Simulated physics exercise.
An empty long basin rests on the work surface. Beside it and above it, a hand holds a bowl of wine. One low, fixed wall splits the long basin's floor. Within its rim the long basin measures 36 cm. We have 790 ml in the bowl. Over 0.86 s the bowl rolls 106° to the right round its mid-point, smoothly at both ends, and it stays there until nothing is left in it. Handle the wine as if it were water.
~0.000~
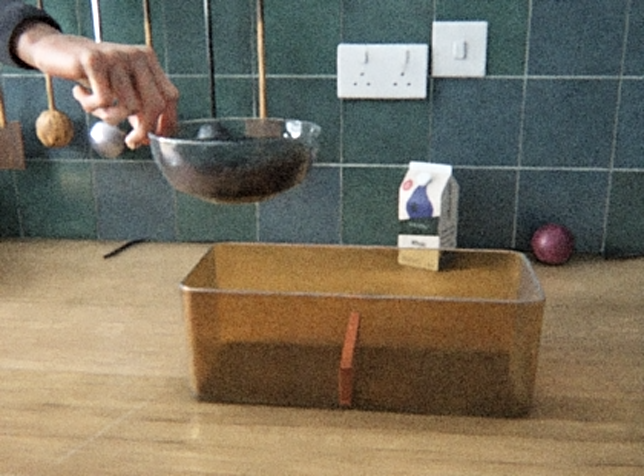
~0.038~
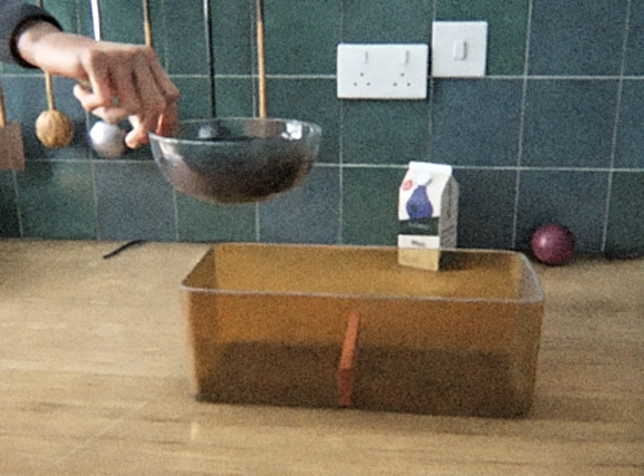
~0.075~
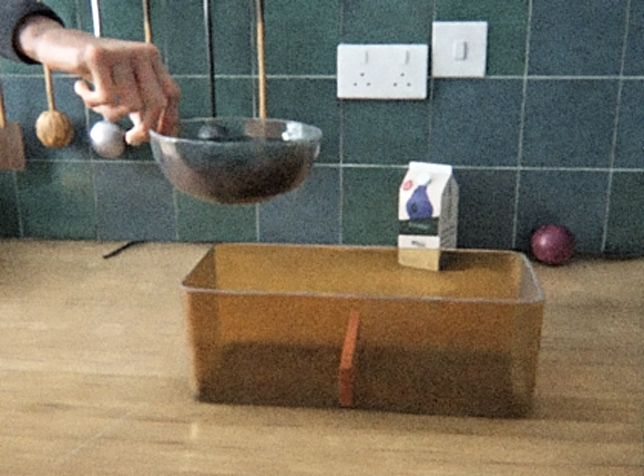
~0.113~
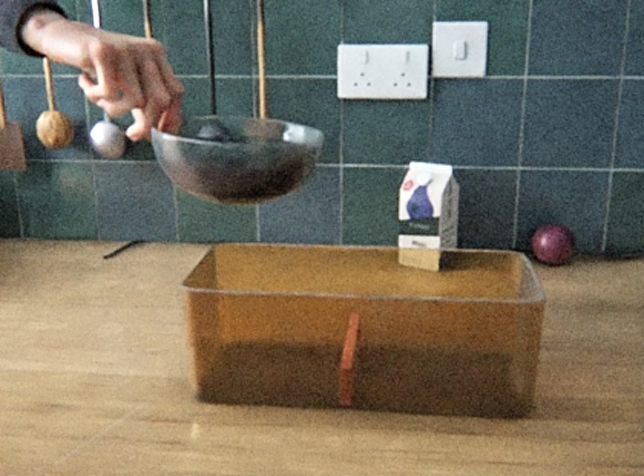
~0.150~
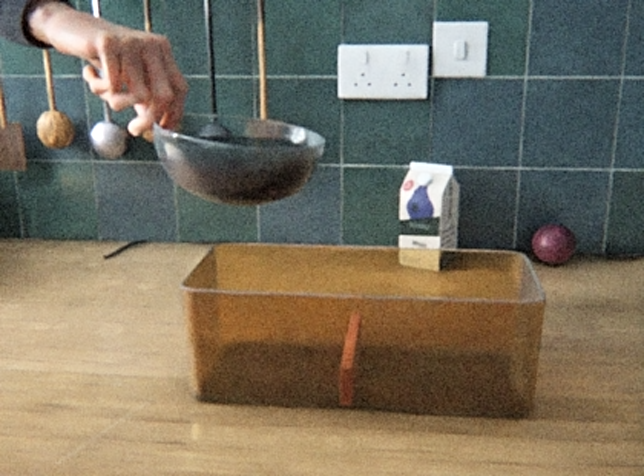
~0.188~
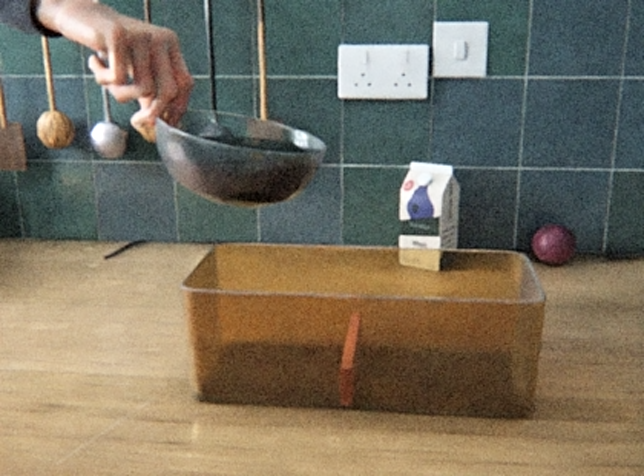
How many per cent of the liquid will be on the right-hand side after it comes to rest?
Some 61 per cent will be on the right-hand side.
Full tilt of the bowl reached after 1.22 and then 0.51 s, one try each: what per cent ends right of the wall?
I'd say 70 percent on the first go, 50 percent on the next.
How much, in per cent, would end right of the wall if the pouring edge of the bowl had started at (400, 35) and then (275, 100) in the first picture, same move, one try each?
The first try gives 85 percent and the second 25 percent.
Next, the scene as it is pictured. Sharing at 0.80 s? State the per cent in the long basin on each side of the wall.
About 36 left, about 60 right.
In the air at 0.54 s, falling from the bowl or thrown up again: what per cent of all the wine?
Share: Roughly 42 per cent.
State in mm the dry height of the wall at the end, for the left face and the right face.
For the left, around 30 mm; for the right, around 26 mm.
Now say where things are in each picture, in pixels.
The first picture shows tilt 0°; pouring edge (319, 132); surface from (162, 147) to (315, 149); the long basin's rim runs from (198, 265) to (534, 276); the wall's top is at (351, 338).
The second picture shows tilt 1°; pouring edge (319, 133); surface from (163, 146) to (315, 149).
The third picture shows tilt 2°; pouring edge (320, 136); surface from (163, 146) to (315, 151).
The fourth picture shows tilt 4°; pouring edge (321, 140); surface from (164, 145) to (316, 153).
The fifth picture shows tilt 8°; pouring edge (323, 145); surface from (166, 144) to (318, 155).
The sixth picture shows tilt 12°; pouring edge (324, 151); surface from (168, 143) to (320, 156).
By 0.54 s the tilt is 74° and 32 per cent is still to pour, 2 is left of the wall and 24 right of it.
By 0.80 s the tilt is 105° and 1 per cent is still to pour, 35 is left of the wall and 61 right of it.
By 1.07 s the tilt is 106° and 0 per cent is still to pour, 38 is left of the wall and 61 right of it.
By 1.36 s the tilt is 106° and 0 per cent is still to pour, 38 is left of the wall and 61 right of it.
At rest 38 per cent lies left of the wall, 61 right of it and 1 outside.
